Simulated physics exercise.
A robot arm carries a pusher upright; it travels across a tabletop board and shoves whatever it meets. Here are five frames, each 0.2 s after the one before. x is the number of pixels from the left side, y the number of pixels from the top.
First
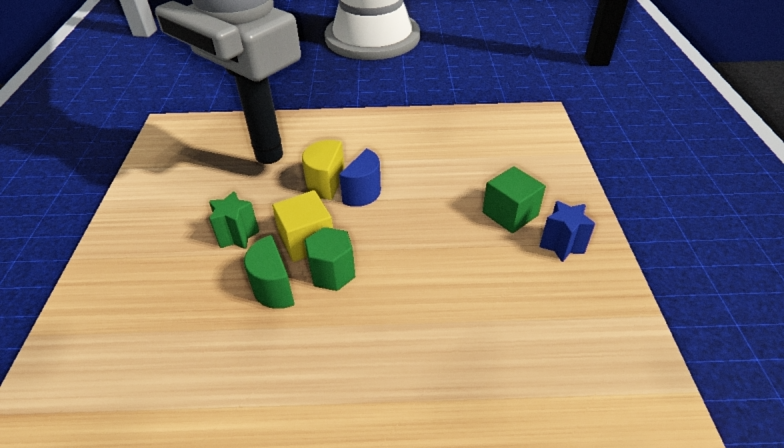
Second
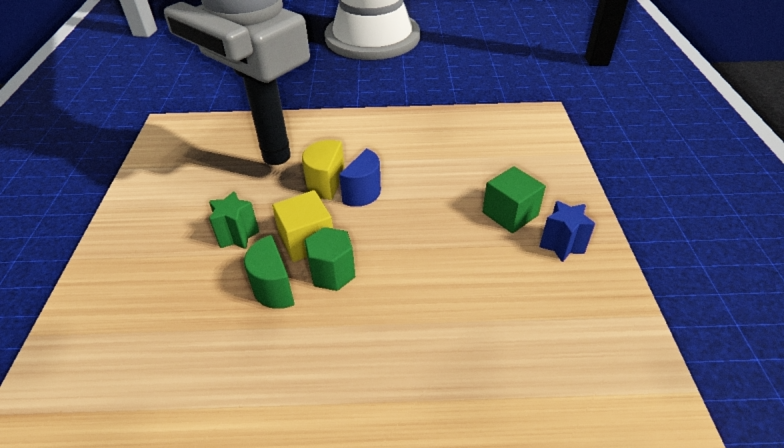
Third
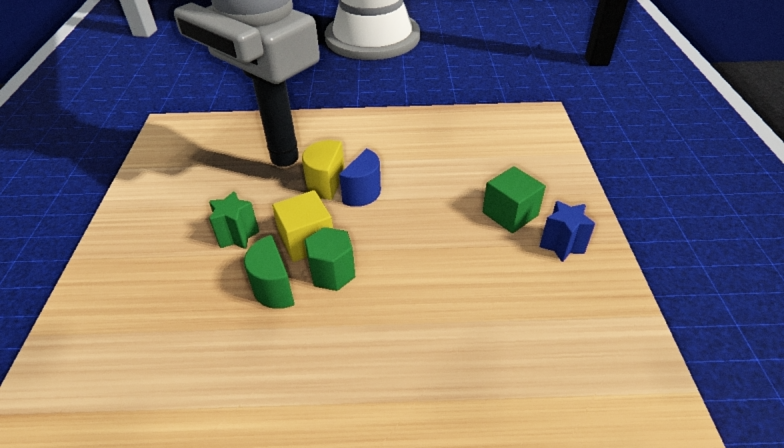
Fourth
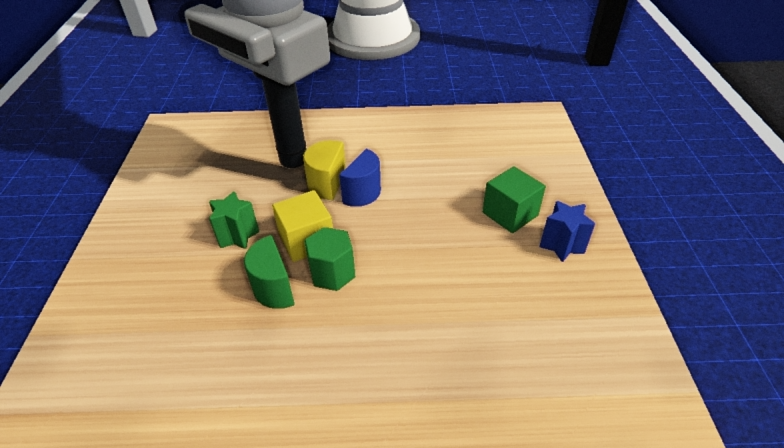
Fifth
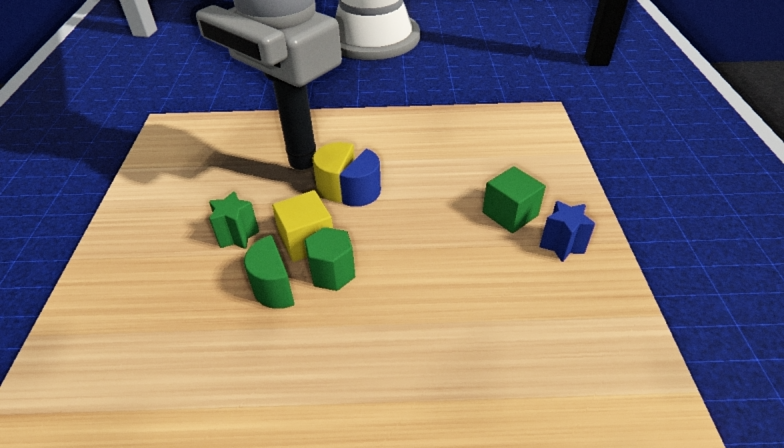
Robot arm sliding its black rod slowly right across a wooden board, nudging a yellow block slightly against a blue one.
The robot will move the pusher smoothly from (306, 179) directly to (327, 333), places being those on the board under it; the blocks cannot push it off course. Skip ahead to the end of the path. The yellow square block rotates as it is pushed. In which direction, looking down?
From above, the yellow square block will be seen to turn clockwise.
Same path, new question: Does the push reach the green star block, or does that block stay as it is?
At the end of the path, it will still be in place.
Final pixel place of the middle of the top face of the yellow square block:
The middle of its top is at (274, 319).
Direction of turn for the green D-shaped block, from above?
Viewed from the top, it goes clockwise.
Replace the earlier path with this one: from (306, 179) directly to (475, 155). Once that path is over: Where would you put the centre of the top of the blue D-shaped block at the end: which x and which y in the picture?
My estimate: (389, 176).
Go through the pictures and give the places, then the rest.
In the first frame, pusher's lower end at (270, 157); green star block at (228, 205); green D-shaped block at (264, 258); yellow square block at (301, 210); green hexagonal block at (328, 243); yellow D-shaped block at (321, 153).
In the second frame, pusher at (277, 158); blocks still.
In the third frame, pusher at (285, 159); blocks still.
In the fourth frame, pusher at (294, 161); blocks still.
In the fifth frame, pusher at (303, 162); green star block at (228, 205); green D-shaped block at (264, 258); yellow square block at (301, 210); green hexagonal block at (328, 243); yellow D-shaped block at (332, 155).
The first path, step by step. One third of the way, pusher at (309, 204); yellow square block at (300, 220); green hexagonal block at (329, 249); yellow D-shaped block at (339, 166), turned 20° anticlockwise.
Two thirds of the way, pusher at (316, 256); green D-shaped block at (246, 270), turned 30° clockwise; yellow square block at (291, 273), turned 45° clockwise; green hexagonal block at (335, 296), turned 75° anticlockwise; yellow D-shaped block at (339, 166), turned 20° anticlockwise.
At the end, pusher at (324, 317); green star block still; green D-shaped block at (245, 270), turned 35° clockwise; yellow square block at (274, 319), turned 100° clockwise; green hexagonal block at (357, 327), turned 115° anticlockwise; yellow D-shaped block at (339, 166), turned 20° anticlockwise.
